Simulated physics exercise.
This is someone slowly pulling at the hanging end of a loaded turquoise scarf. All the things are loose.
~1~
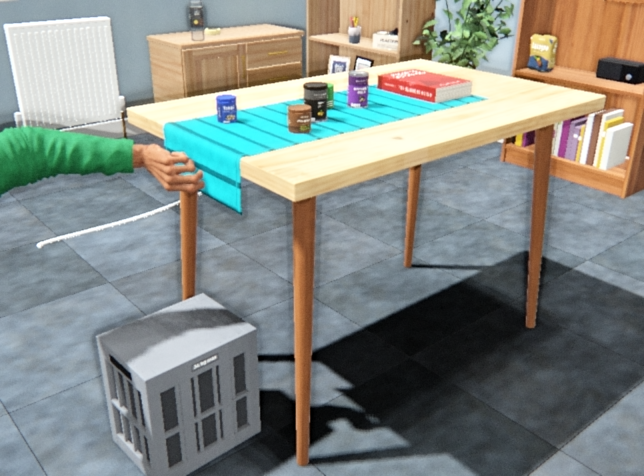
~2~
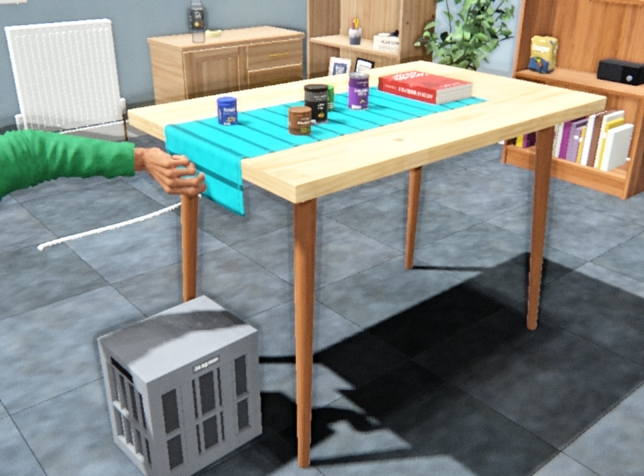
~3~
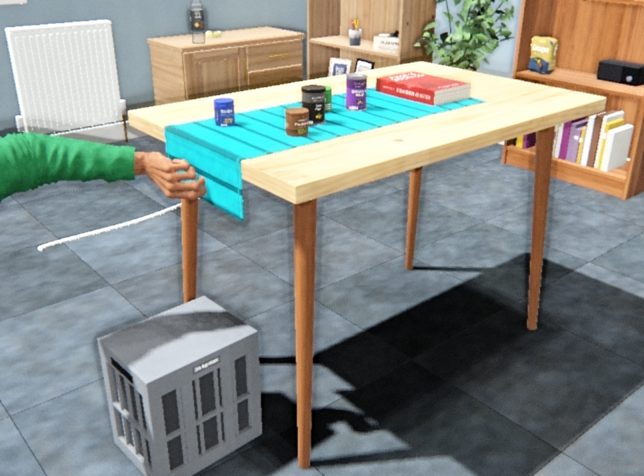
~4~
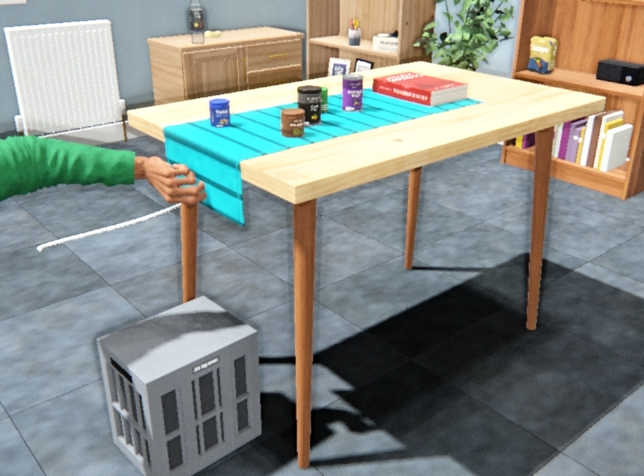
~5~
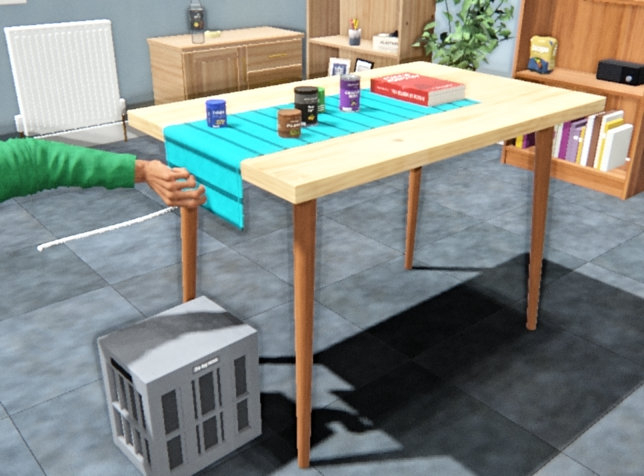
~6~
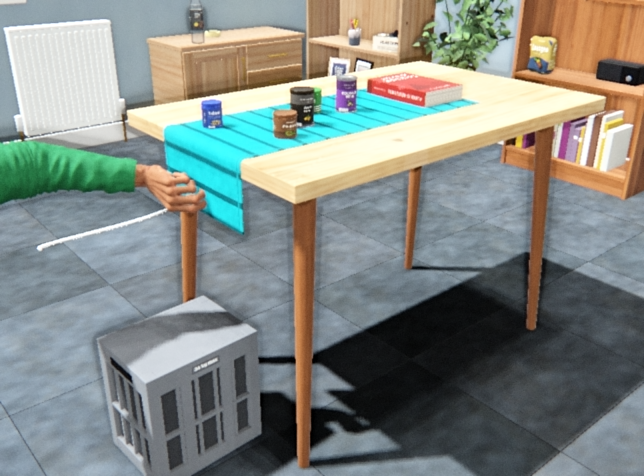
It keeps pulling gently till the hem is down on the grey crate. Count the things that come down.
The count of fallen things is three.
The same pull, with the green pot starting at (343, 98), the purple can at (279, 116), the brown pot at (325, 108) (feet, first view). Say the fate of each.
The green pot holds on; the purple can goes over; the brown pot remains up.
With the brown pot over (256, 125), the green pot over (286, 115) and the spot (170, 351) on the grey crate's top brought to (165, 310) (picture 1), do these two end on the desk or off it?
The brown pot drops off, the green pot remains up.
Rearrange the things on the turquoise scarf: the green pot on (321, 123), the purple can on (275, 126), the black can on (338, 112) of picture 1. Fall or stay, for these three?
The green pot drops off; the purple can tumbles off; the black can survives.
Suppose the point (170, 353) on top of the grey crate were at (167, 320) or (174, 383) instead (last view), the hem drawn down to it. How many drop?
It would be 2 and 4.
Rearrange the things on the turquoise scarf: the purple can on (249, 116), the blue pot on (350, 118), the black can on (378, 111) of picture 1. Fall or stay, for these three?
The purple can falls, the blue pot survives, the black can does not fall.
Soon after, hem near (205, 246); all still up.
After that, hem near (207, 294); blue pot and brown pot gone.
And then, hem on the crate; blue pot, brown pot and black can gone.
In the end, hem on the crate; blue pot, brown pot and black can gone. It carries off three.
